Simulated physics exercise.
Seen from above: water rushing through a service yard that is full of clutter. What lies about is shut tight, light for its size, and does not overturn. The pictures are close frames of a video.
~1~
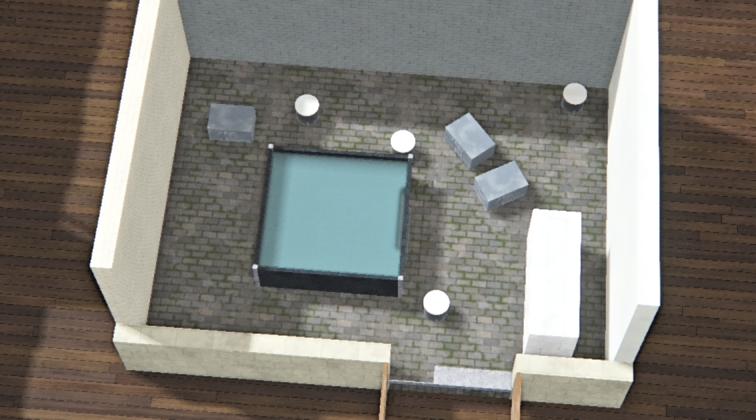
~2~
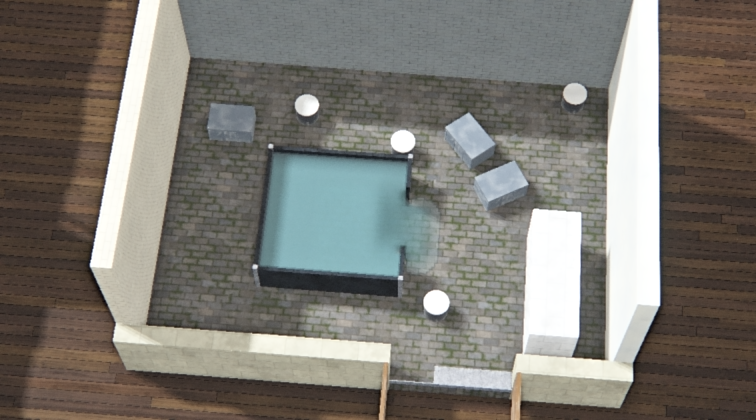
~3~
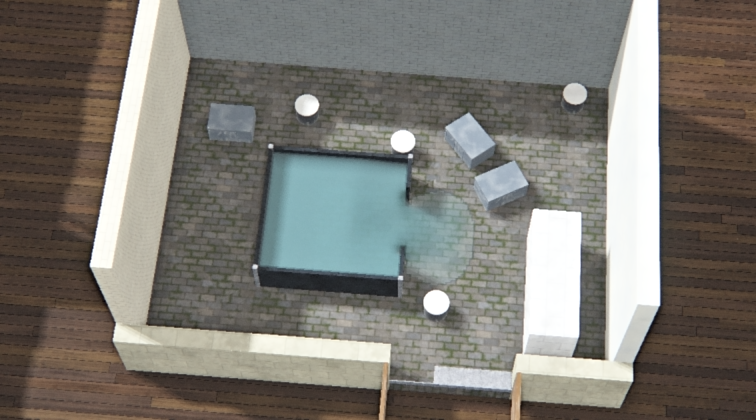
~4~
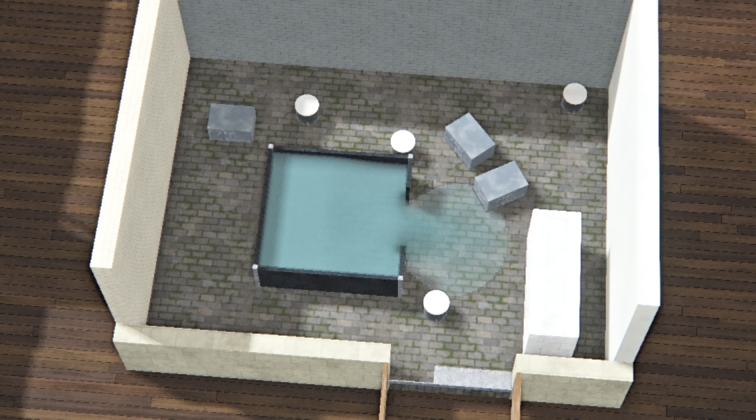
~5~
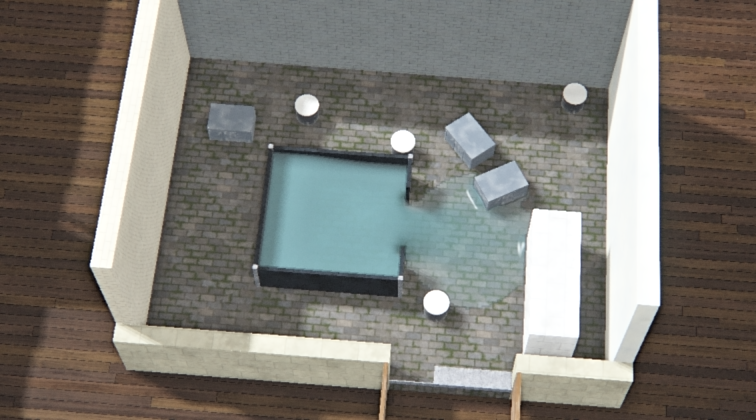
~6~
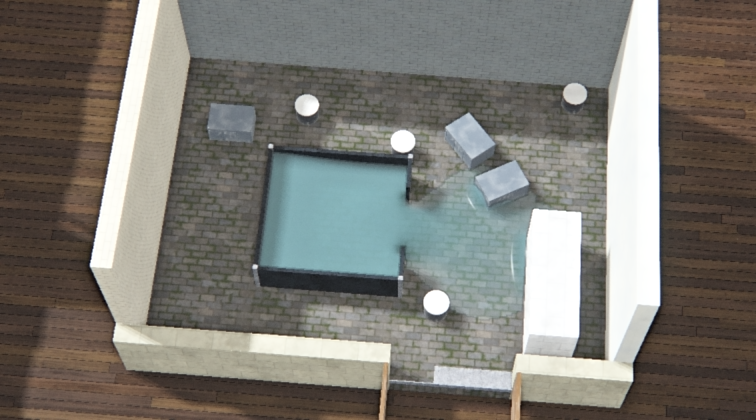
Water pouring from a gap in the right side of a dark-walled tank, spreading across paving to grey and white blocks.
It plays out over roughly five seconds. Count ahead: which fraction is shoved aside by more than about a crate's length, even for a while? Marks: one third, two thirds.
Share: Less than a third.
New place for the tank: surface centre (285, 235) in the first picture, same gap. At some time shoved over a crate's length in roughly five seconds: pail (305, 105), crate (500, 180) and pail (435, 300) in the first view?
In turn: Short of that, yes, shifted that much.
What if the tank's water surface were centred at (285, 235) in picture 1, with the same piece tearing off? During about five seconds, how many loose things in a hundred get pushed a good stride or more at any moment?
Near 40 in a hundred.
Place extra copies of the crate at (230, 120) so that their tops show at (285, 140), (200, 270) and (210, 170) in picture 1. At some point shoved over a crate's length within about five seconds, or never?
In that order: Less than that, less than that, no.
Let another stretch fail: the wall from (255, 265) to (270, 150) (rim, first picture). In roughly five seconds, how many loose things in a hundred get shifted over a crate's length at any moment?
Close to 60 %.
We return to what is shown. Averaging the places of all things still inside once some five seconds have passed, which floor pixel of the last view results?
At about (374, 163).
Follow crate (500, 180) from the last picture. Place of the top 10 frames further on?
Close to (588, 128).
A moment on, 0 of 7 are well off their spots; 0 afloat.
Next, 1 of 7 are well off their spots; 2 afloat.
Later, 2 of 7 are well off their spots; 2 afloat.
In the end, 2 of 7 are well off their spots, and 2 have been at some point; 0 afloat.
